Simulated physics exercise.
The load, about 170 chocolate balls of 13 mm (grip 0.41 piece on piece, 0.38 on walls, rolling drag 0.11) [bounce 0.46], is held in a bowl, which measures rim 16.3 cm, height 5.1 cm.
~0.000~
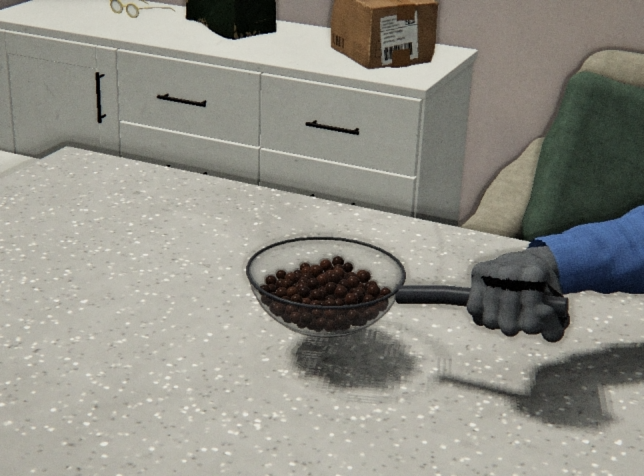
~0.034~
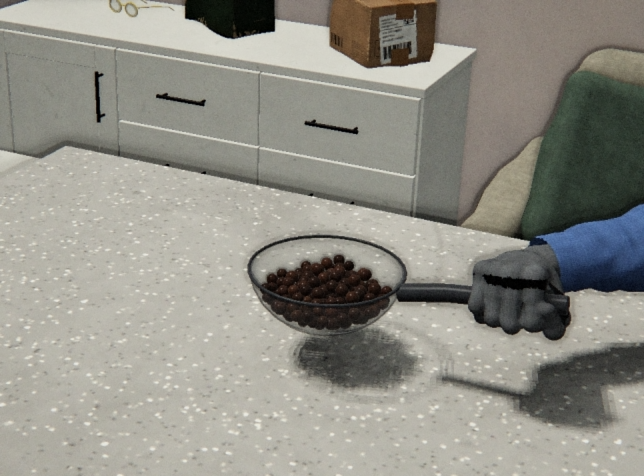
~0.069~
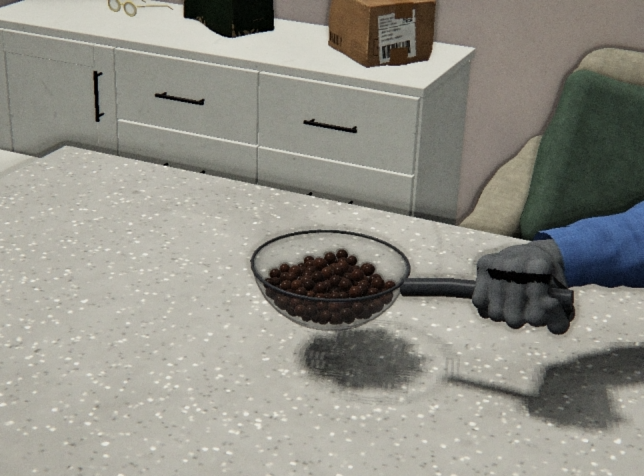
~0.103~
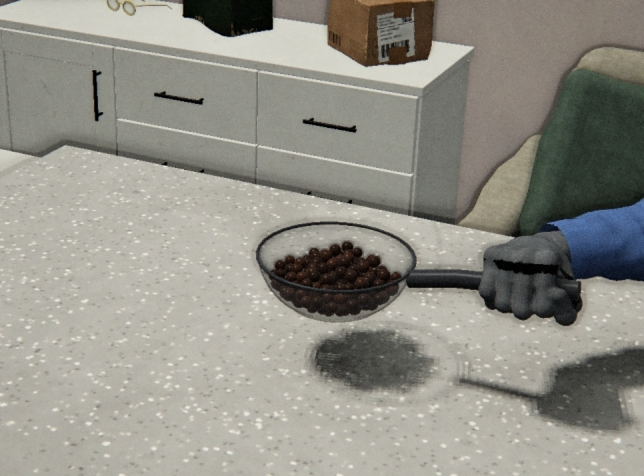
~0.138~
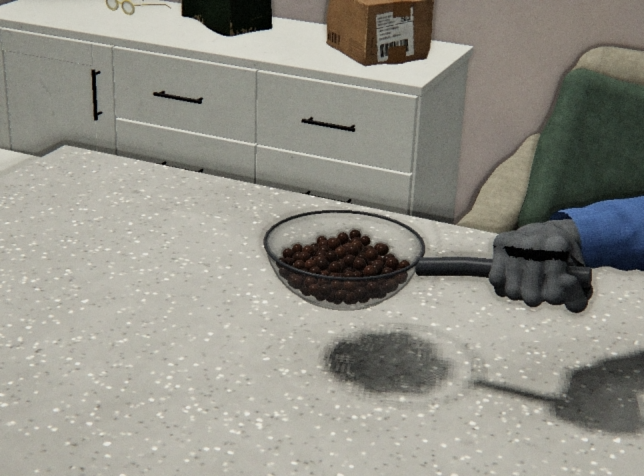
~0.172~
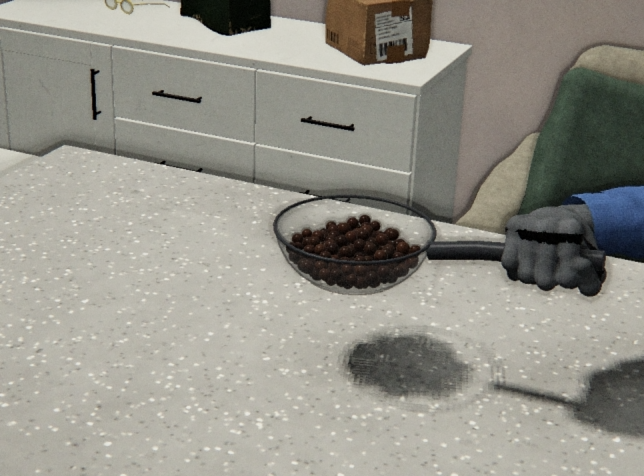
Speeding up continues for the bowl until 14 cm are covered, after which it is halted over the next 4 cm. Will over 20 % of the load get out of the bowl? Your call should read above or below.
My call is below.
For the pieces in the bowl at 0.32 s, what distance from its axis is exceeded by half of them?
Roughly 4.0 cm.
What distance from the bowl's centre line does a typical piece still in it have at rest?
Result: Roughly 4.5 centimetres.
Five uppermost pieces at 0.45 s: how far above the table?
I'd say some 27 cm.
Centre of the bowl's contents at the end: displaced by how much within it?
Roughly 1.5 cm.
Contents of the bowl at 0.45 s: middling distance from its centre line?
Estimate: Near 4.5 centimetres.
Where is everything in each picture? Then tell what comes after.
The first frame shows bowl at (324, 314); tilt 0 degrees; moved 0.0 cm; top of the load at (329, 269).
The second frame shows bowl at (325, 312); tilt 0 degrees; moved 0.2 cm; top of the load at (330, 267).
The third frame shows bowl at (329, 307); tilt 0 degrees; moved 1.0 cm; top of the load at (333, 262).
The fourth frame shows bowl at (334, 298); tilt 0 degrees; moved 2.3 cm; top of the load at (338, 254).
The fifth frame shows bowl at (342, 285); tilt 0 degrees; moved 4.1 cm; top of the load at (346, 243).
The sixth frame shows bowl at (352, 269); tilt 0 degrees; moved 6.3 cm; top of the load at (355, 228). Its speed is now 0.74 m/s.
After 0.32 s, bowl 100 %; middle of the pieces not yet landed near (422, 166).
Then, at 0.45 s, bowl 100 %; middle of the pieces not yet landed near (439, 168).
Then, at 0.56 s, bowl 100 %; middle of the pieces not yet landed near (431, 172).
After 0.67 s, bowl 100 %; middle of the pieces not yet landed near (427, 172).
In the end, at 1.0 s, bowl 100 %.
